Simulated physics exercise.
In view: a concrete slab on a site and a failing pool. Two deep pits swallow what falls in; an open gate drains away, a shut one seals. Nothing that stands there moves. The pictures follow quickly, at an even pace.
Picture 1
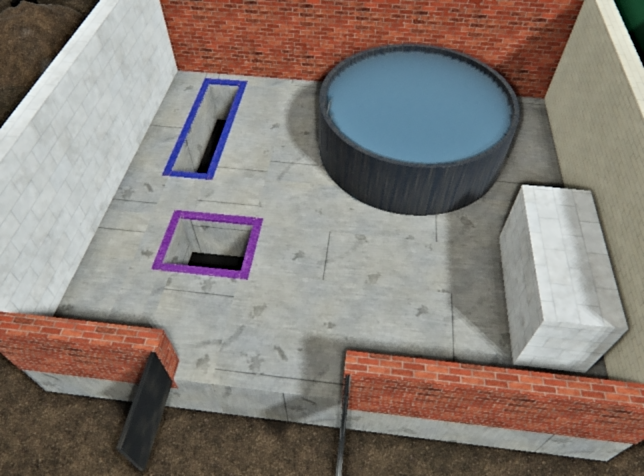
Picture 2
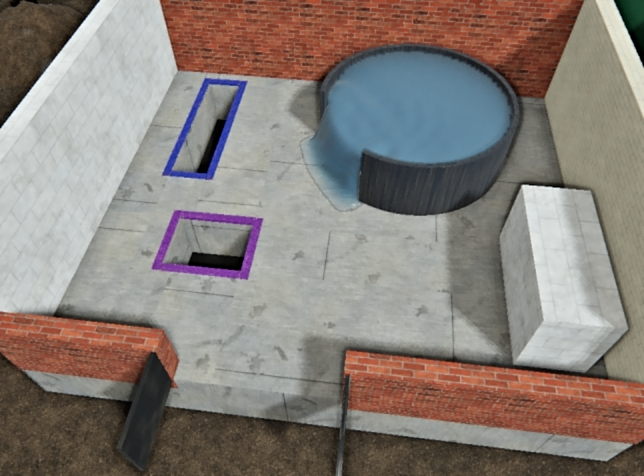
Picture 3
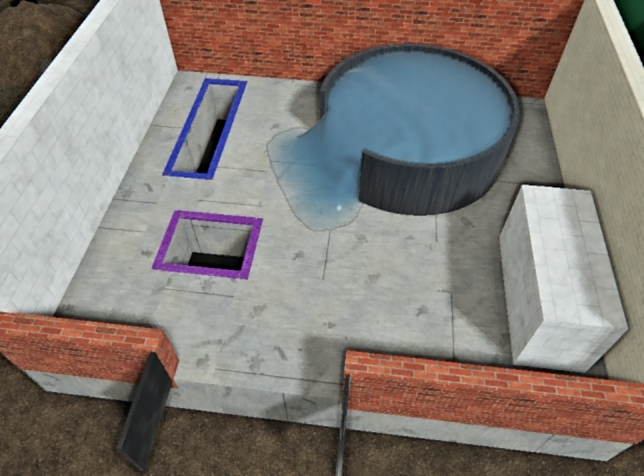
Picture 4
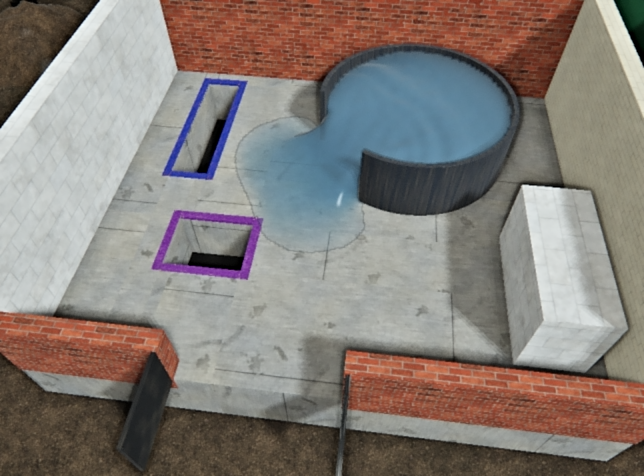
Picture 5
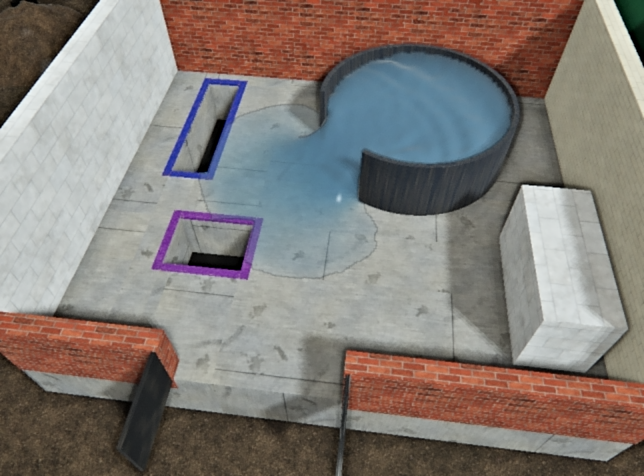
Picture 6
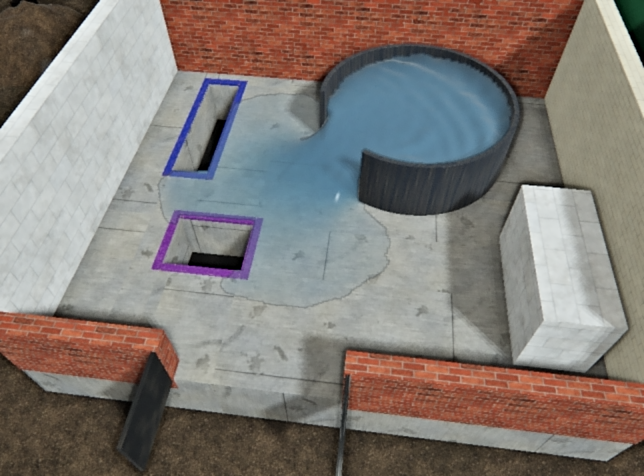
To begin with, still water fills a round dark tank on a walled concrete slab, near two pits rimmed in blue and purple. Water then pours through a gap in the tank's left side and spreads left and toward the viewer, thinning as it reaches both pits' rims and passes between them.
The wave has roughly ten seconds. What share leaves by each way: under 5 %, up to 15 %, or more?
The gate takes from 5 to 15 %; the blue pit takes more than 15 %; the purple pit takes more than 15 %.
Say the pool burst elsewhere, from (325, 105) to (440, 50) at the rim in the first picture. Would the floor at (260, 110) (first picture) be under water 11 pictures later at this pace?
Verdict: Awash.
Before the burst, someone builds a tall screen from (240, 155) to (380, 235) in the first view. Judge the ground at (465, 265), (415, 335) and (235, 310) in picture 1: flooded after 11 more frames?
In turn: Under water, no water, dry.
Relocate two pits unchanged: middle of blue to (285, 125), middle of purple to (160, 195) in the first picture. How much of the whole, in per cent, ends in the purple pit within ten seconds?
In per cent: Purple 25.
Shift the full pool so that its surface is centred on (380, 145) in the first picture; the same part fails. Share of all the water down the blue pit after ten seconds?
Per cent: Blue 10.
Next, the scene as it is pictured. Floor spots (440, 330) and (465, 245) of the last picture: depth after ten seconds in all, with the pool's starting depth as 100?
Roughly 4 and 4 per cent, in turn.
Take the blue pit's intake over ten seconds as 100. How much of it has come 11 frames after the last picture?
Close to 35 %.
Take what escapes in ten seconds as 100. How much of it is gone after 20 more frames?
Roughly 55 per cent.
A moment on, water covers 40 % of the floor; the gate 0 %, the blue pit 4 %, the purple pit 6 %.
Next, water covers 45 % of the floor; the gate 2 %, the blue pit 9 %, the purple pit 12 %.
Then, water covers 50 % of the floor; the gate 5 %, the blue pit 15 %, the purple pit 19 %.
Later, water covers 65 % of the floor; the gate 8 %, the blue pit 22 %, the purple pit 28 %.
In the end, water covers 80 % of the floor; the gate 10 %, the blue pit 27 %, the purple pit 34 %.
